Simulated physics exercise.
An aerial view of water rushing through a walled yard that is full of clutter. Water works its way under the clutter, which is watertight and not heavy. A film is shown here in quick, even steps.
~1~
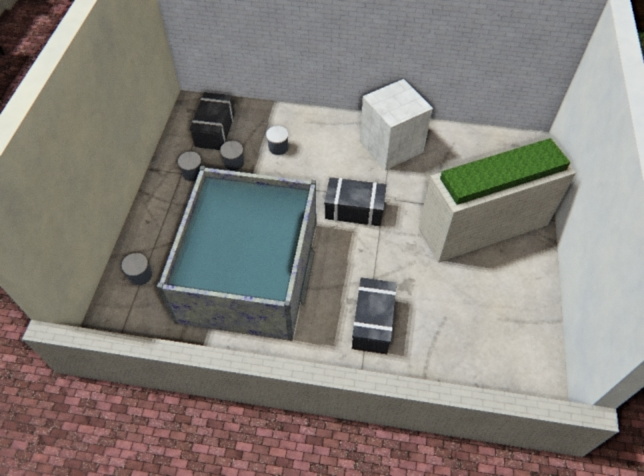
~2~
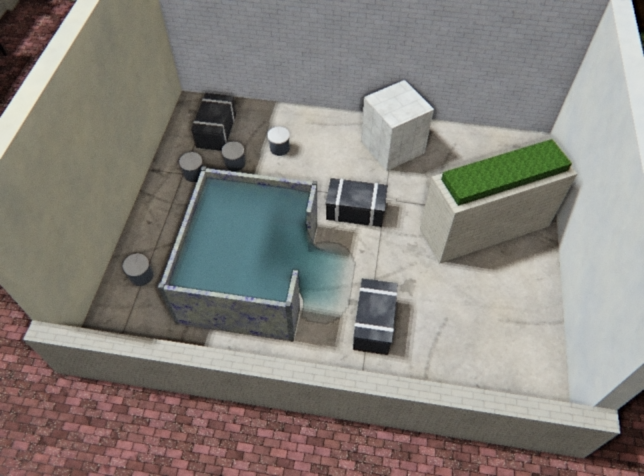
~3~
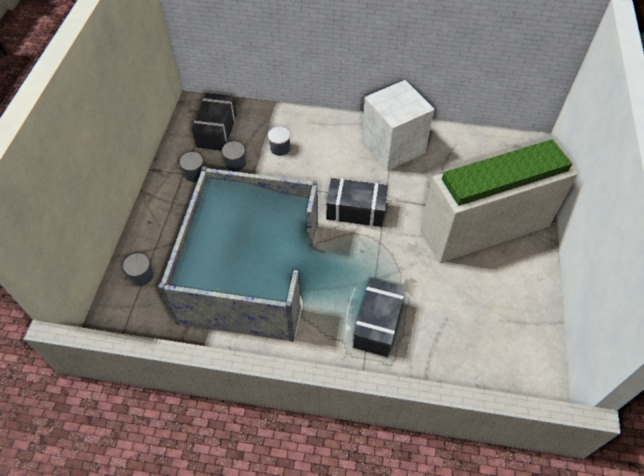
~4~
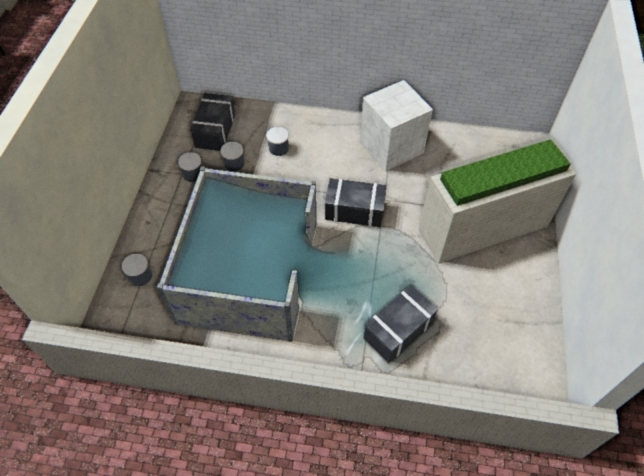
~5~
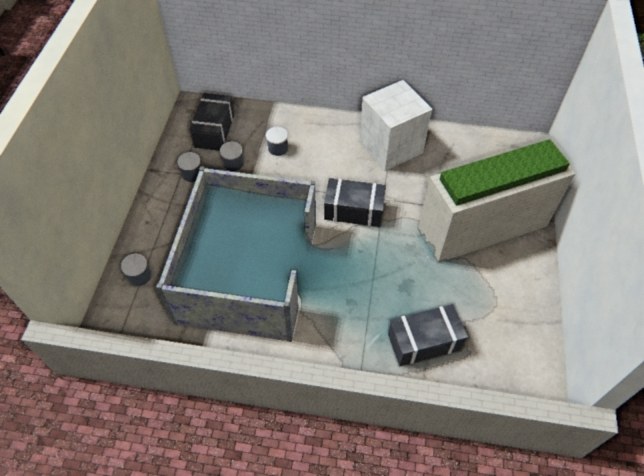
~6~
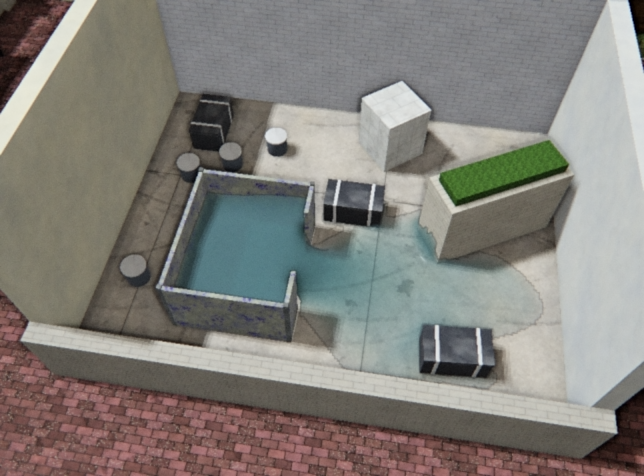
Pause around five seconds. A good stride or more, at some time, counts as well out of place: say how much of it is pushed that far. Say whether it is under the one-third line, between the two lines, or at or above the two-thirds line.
The share moved far is below one third.
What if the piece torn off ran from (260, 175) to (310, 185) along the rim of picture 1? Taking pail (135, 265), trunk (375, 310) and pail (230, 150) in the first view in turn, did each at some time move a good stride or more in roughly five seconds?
Same order as named: Sent that far; not sent that far; not sent that far.
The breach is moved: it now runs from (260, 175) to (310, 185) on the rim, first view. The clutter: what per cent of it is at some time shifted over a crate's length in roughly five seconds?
I'd say around 70 per cent.
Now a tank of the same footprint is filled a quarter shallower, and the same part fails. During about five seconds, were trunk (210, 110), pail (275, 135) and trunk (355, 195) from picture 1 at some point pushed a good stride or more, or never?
In sequence: Fell short, fell short and fell short.
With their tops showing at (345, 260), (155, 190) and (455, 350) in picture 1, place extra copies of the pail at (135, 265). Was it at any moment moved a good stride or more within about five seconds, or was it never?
Shoved clear, stays put, shoved clear.
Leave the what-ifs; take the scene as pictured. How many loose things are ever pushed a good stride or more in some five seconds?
So the number is 1.
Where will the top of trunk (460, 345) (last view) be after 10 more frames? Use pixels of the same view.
Approximately at pixel (535, 349).
A moment on, 1 of 7 are well off their spots; 0 afloat.
Next, 1 of 7 are well off their spots; 1 afloat.
Later, 1 of 7 are well off their spots; 1 afloat.
In the end, 1 of 7 are well off their spots, and 1 have been at some point; 1 afloat.
